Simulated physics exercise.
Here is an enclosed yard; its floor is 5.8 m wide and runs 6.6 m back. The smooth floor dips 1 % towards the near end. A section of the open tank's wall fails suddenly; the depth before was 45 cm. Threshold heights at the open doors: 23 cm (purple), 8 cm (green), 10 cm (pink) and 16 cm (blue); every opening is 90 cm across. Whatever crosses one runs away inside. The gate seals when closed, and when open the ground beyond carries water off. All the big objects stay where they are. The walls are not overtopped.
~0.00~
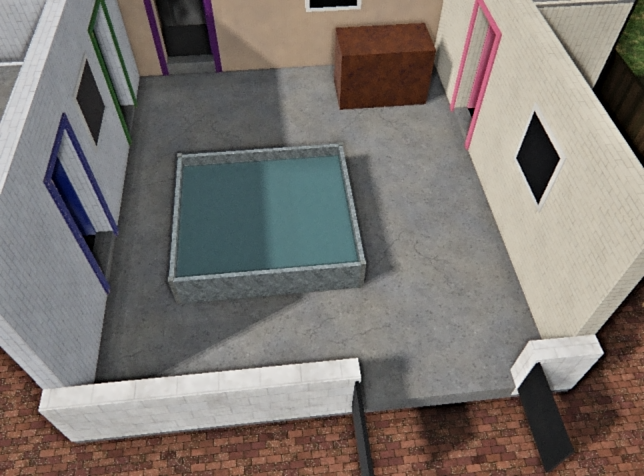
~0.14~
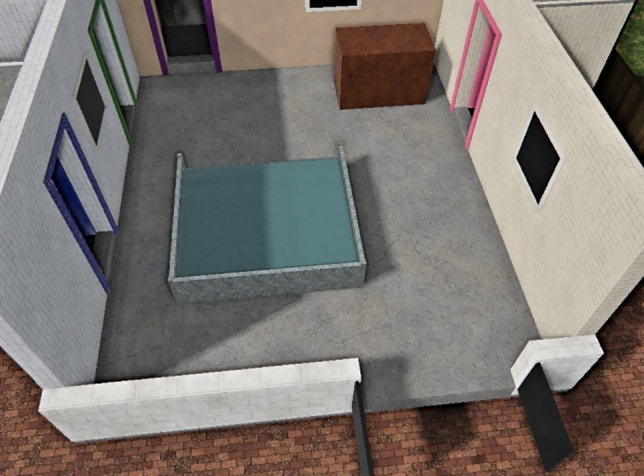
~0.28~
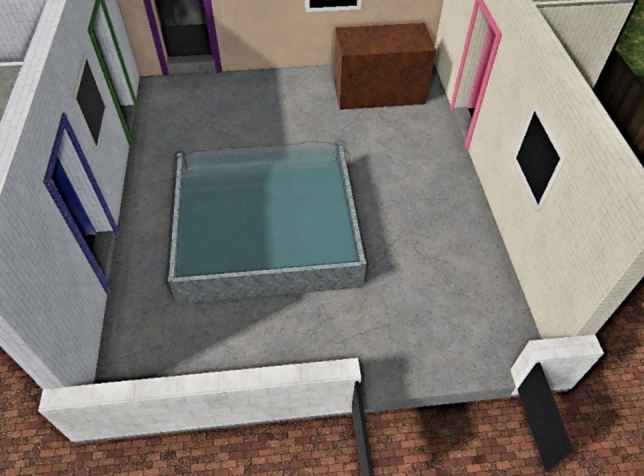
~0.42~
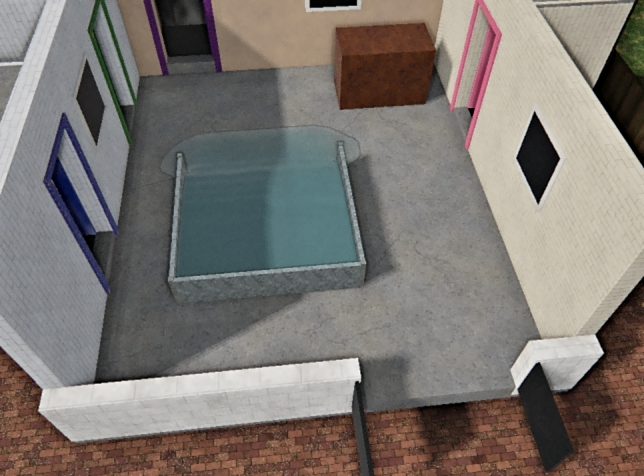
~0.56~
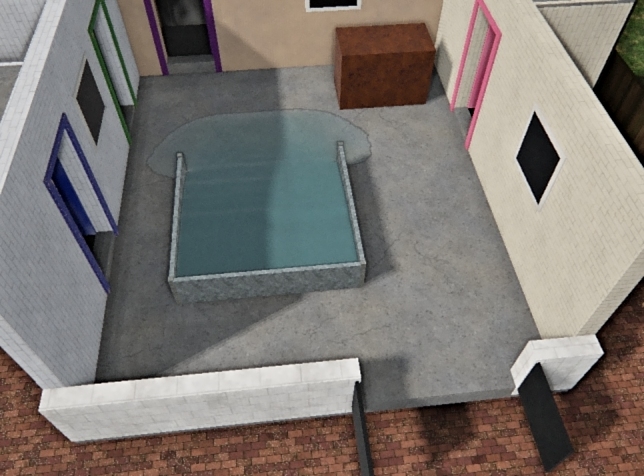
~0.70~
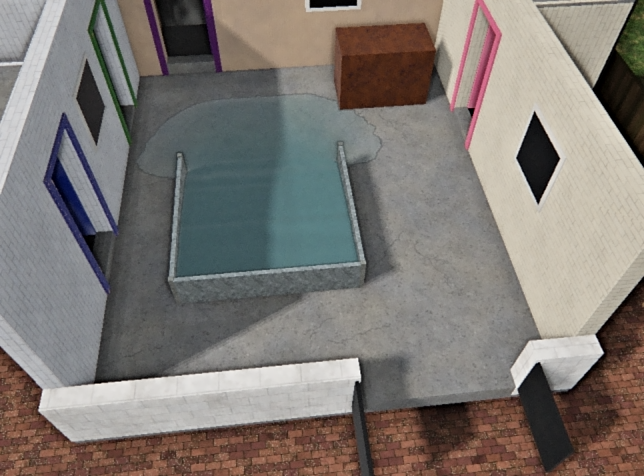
In a walled yard with coloured door surrounds and a reddish-brown block, the far wall of an open tank of water disappears, and a thin sheet of water pours out and spreads in a widening rounded shape across the grey floor.
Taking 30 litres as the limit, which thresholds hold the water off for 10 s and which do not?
Within that time: At the purple door it does not reach the limit; at the green door it passes the limit; at the pink door it stays under the limit; at the blue door it stays under the limit.
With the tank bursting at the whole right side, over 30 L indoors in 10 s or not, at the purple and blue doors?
Then: Purple under, blue under.
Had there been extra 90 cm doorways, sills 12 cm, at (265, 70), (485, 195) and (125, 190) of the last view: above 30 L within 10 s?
In turn: Above, not over, not over.
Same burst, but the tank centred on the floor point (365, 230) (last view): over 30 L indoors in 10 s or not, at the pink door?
Against that limit: Pink past it.
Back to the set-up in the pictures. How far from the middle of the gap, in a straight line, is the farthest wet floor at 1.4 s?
About 3.2 m.
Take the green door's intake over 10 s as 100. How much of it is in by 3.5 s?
About 25 per cent.
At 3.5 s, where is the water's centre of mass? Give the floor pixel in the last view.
Around (263, 134).
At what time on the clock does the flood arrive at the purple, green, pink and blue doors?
Purple 1.1 s, green 1.2 s, pink 2.2 s, blue 4.5 s.
After 1.4 s water covers 35 % of the floor and is deepest (28 cm) near (253, 73); purple door 16 cm at the sill, 0 L in, green door 5 cm at the sill, 0 L in, pink door not reached, blue door not reached.
After 2.2 s water covers 35 % of the floor and is deepest (29 cm) near (140, 79); purple door 21 cm at the sill, 0 L in, green door 9 cm at the sill, 0 L in, pink door not reached, blue door not reached.
After 3.5 s water covers 45 % of the floor and is deepest (25 cm) near (216, 75); purple door 24 cm at the sill, 2 L in, green door 18 cm at the sill, 20 L in, pink door 9 cm at the sill, 1 L in, blue door not reached.
After 6.0 s water covers 80 % of the floor and is deepest (14 cm) near (363, 66); purple door 10 cm at the sill, 3 L in, green door 13 cm at the sill, 77 L in, pink door 11 cm at the sill, 5 L in, blue door 6 cm at the sill, 0 L in.
After 10.0 s water covers 95 % of the floor and is deepest (12 cm) near (91, 412); purple door 4 cm at the sill, 3 L in, green door 5 cm at the sill, 88 L in, pink door 5 cm at the sill, 6 L in, blue door 4 cm at the sill, 0 L in.
